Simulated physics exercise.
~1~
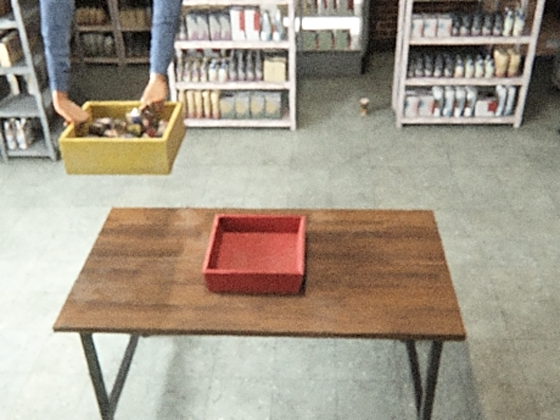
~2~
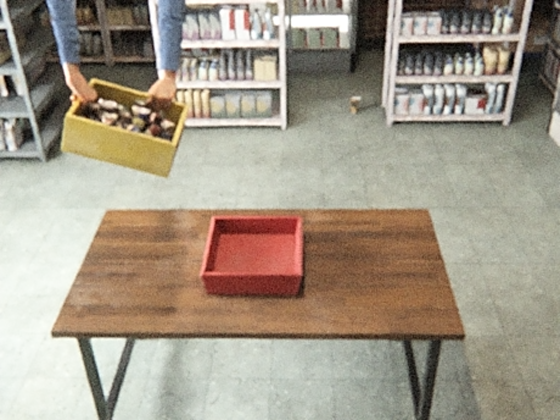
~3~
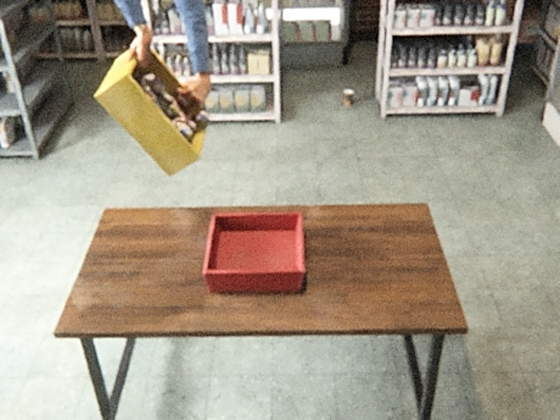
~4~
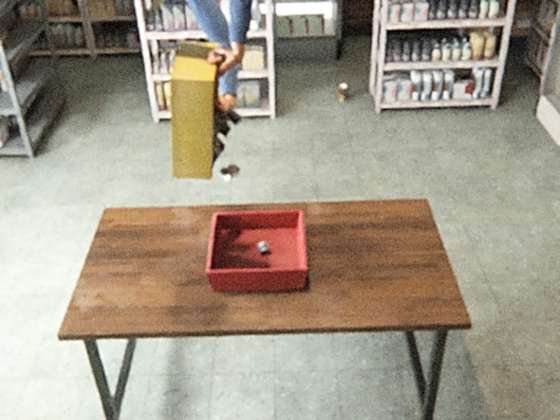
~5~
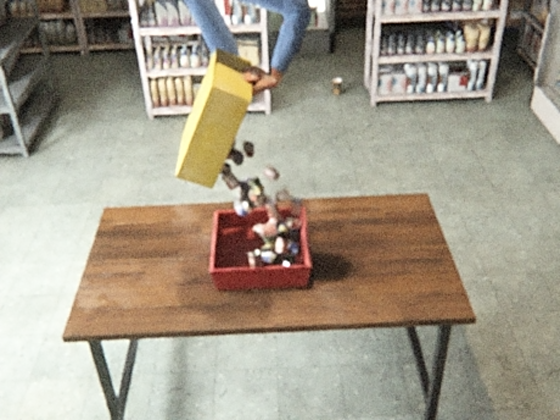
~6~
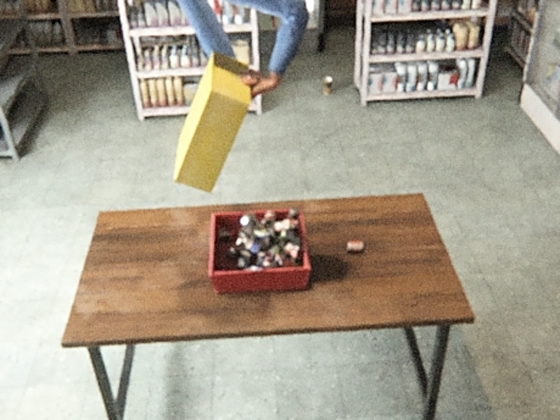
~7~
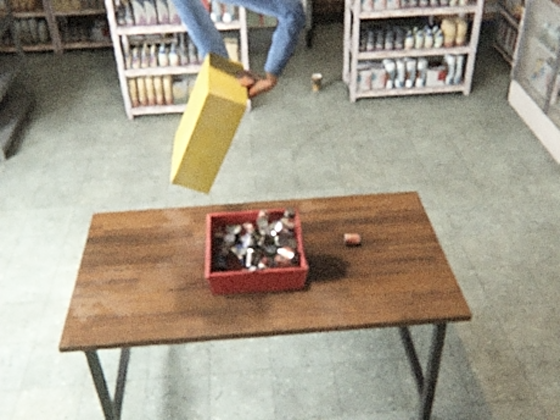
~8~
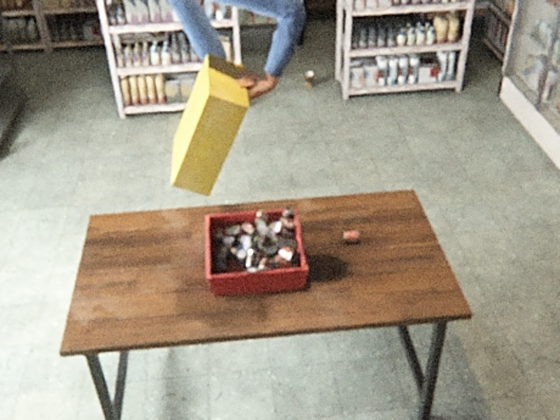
In the video, a person's hands lift and steeply tip a yellow crate above a wooden table, pouring small tins into a red carton. The tins heap up inside it, while one comes to rest on the tabletop to the right and the emptied crate stays tilted overhead.
